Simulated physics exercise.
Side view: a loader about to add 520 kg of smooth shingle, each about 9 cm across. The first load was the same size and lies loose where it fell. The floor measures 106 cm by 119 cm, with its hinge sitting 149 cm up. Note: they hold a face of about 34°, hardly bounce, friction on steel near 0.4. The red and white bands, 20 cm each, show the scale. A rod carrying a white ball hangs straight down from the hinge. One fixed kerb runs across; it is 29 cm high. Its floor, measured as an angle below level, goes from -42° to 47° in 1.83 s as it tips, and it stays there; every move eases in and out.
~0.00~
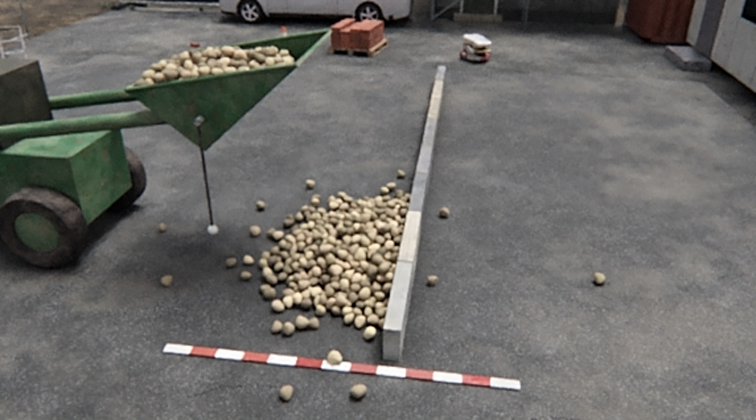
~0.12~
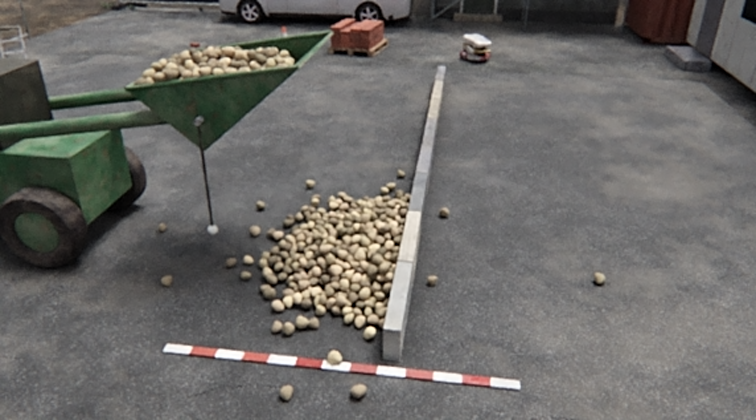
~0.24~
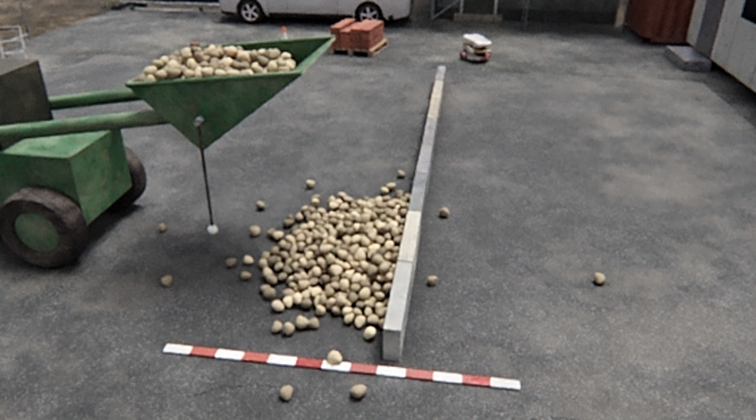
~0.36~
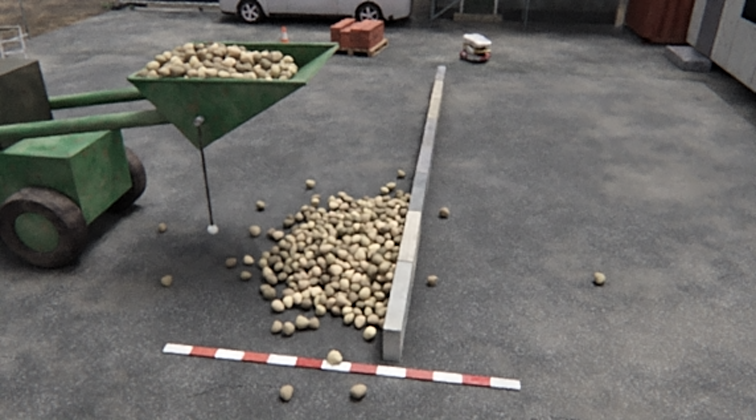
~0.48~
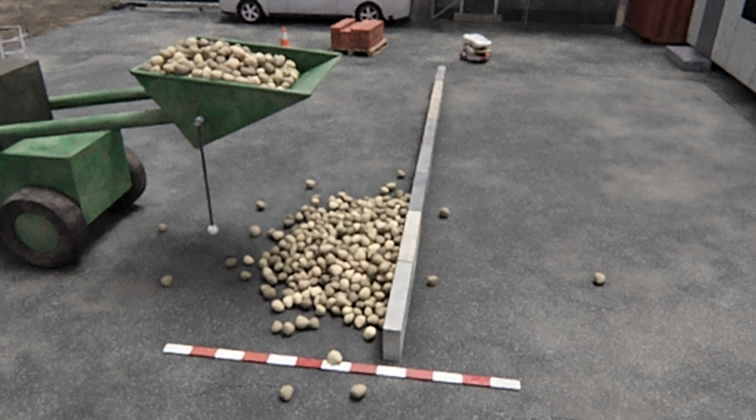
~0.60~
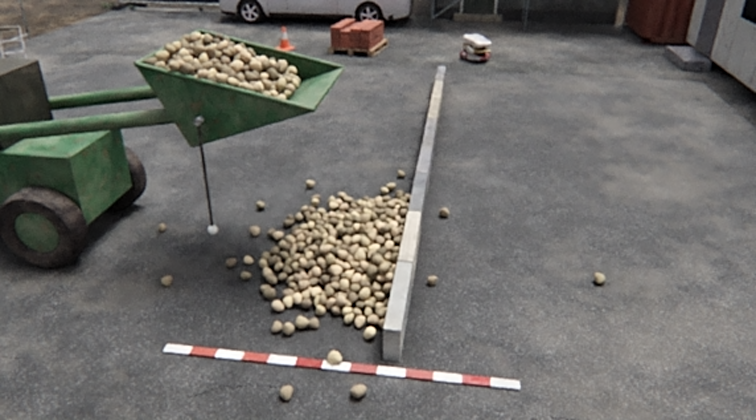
A green loader's bucket, heaped with smooth, pale stones, tilted slowly downward on its right side, the stones shifting a little inside, while the loose pile against the low kerb lay still.
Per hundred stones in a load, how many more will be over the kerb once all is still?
1.
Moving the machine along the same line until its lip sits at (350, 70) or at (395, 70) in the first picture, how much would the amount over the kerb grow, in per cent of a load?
15 % and 55 %.
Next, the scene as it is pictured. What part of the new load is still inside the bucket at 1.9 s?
Around 15 per cent of the load is still inside.
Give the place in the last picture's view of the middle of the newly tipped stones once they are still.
Their middle is at about (334, 238).
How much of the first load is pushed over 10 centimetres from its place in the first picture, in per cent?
30 per cent.
After 1.4 s the floor is at 33°; in per cent of one load, 94 in the bucket, 106 on this side of the kerb, 1 over the kerb; the foremost stones are at (434, 241).
After 1.9 s the floor is at 47°; in per cent of one load, 14 in the bucket, 185 on this side of the kerb, 1 over the kerb; the foremost stones are at (436, 234).
After 2.3 s the floor is at 47°; in per cent of one load, 0 in the bucket, 199 on this side of the kerb, 1 over the kerb; the foremost stones are at (449, 244).
After 5.1 s the floor is at 47°; in per cent of one load, 0 in the bucket, 199 on this side of the kerb, 1 over the kerb; the foremost stones are at (462, 253). Net gain over the kerb, 1.
